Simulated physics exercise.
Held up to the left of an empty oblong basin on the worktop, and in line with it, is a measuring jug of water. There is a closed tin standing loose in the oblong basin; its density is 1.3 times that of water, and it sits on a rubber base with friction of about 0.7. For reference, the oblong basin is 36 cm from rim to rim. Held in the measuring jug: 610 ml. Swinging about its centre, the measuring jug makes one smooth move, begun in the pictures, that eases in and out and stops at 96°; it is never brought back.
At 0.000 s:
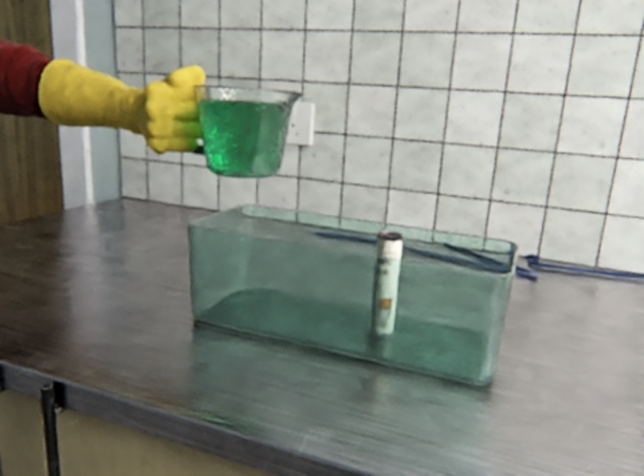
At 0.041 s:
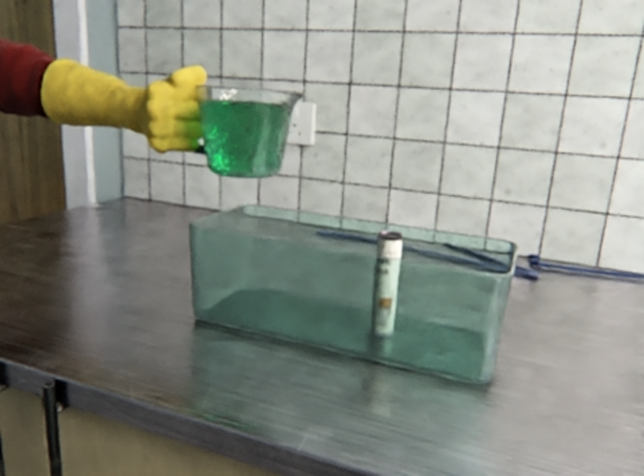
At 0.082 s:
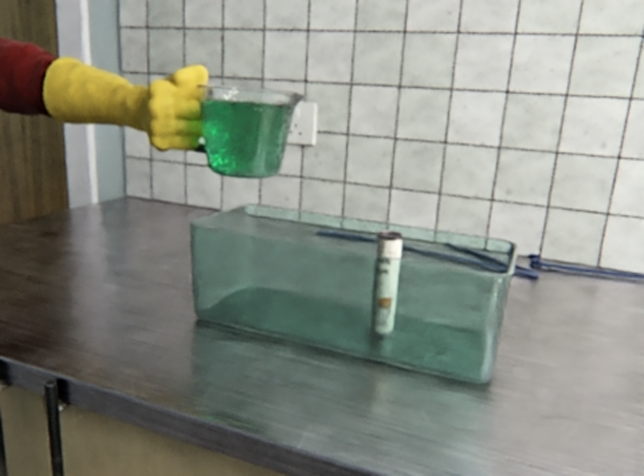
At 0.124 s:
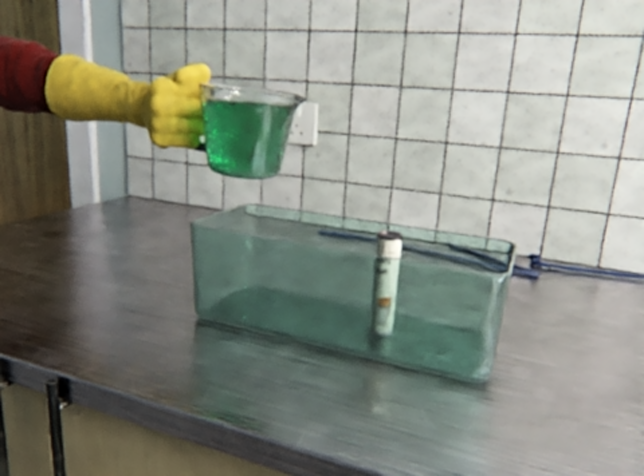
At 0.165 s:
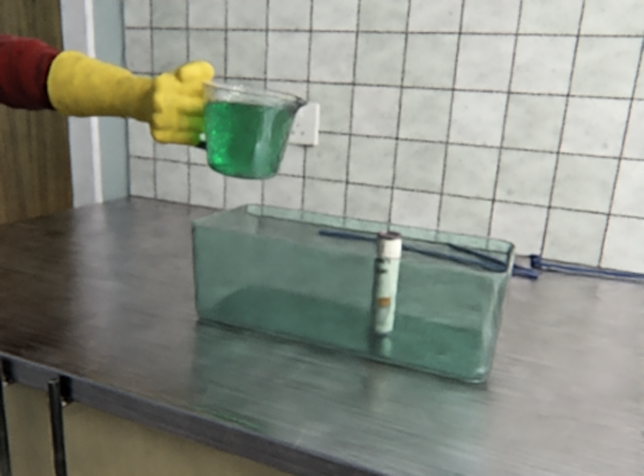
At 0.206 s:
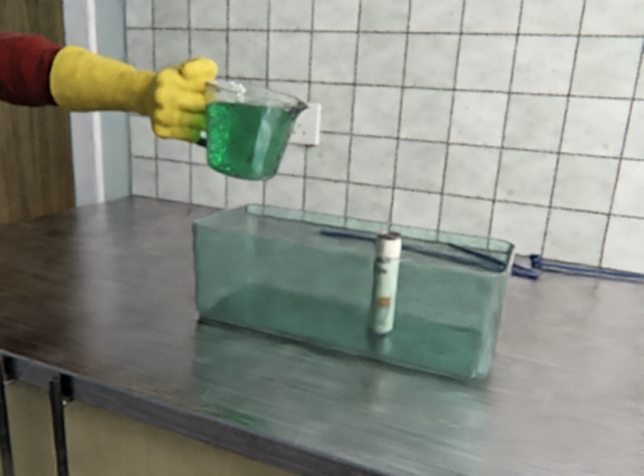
On a dark worktop by a tiled wall, a yellow-gloved hand held a jug of green liquid above the left side of a clear basin with a tin inside, then slowly tilted it slightly rightward.
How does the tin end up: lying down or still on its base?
I expect it will stay vertical.
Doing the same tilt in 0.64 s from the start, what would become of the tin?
The tin stays up.
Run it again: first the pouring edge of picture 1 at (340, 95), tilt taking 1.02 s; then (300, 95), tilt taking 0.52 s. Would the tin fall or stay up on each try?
Trial 1 - tin tips; trial 2 - tin stays standing.
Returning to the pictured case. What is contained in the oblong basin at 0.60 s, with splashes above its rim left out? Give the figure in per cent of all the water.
Roughly 8 percent.
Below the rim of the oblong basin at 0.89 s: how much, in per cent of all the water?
It works out near 66 per cent.
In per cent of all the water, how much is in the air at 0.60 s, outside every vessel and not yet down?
About 18 per cent.
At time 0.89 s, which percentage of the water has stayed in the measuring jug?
20 %.
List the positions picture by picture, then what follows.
In the first frame, tilt 0°; pouring edge (302, 94); surface from (210, 99) to (289, 105); the oblong basin's rim runs from (216, 215) to (515, 260); the tin's top is at (390, 239).
In the second frame, tilt 0°; pouring edge (302, 94); surface from (211, 100) to (290, 105).
In the third frame, tilt 2°; pouring edge (303, 96); surface from (213, 99) to (291, 106).
In the fourth frame, tilt 3°; pouring edge (305, 99); surface from (214, 100) to (292, 107).
In the fifth frame, tilt 6°; pouring edge (306, 103); surface from (216, 101) to (294, 108).
In the sixth frame, tilt 9°; pouring edge (308, 107); surface from (218, 102) to (298, 110).
Then, 0.60 s in, the tilt is 61° and 73 per cent is still to pour; the tin stands where it began.
Then, 0.89 s in, the tilt is 92° and 20 per cent is still to pour; the tin stands where it began.
Then, 1.19 s in, the tilt is 96° and 1 per cent is still to pour; the tin stands where it began.
Then, 1.52 s in, the tilt is 96° and 0 per cent is still to pour; the tin stands where it began.
Finally, the tin stands where it began.
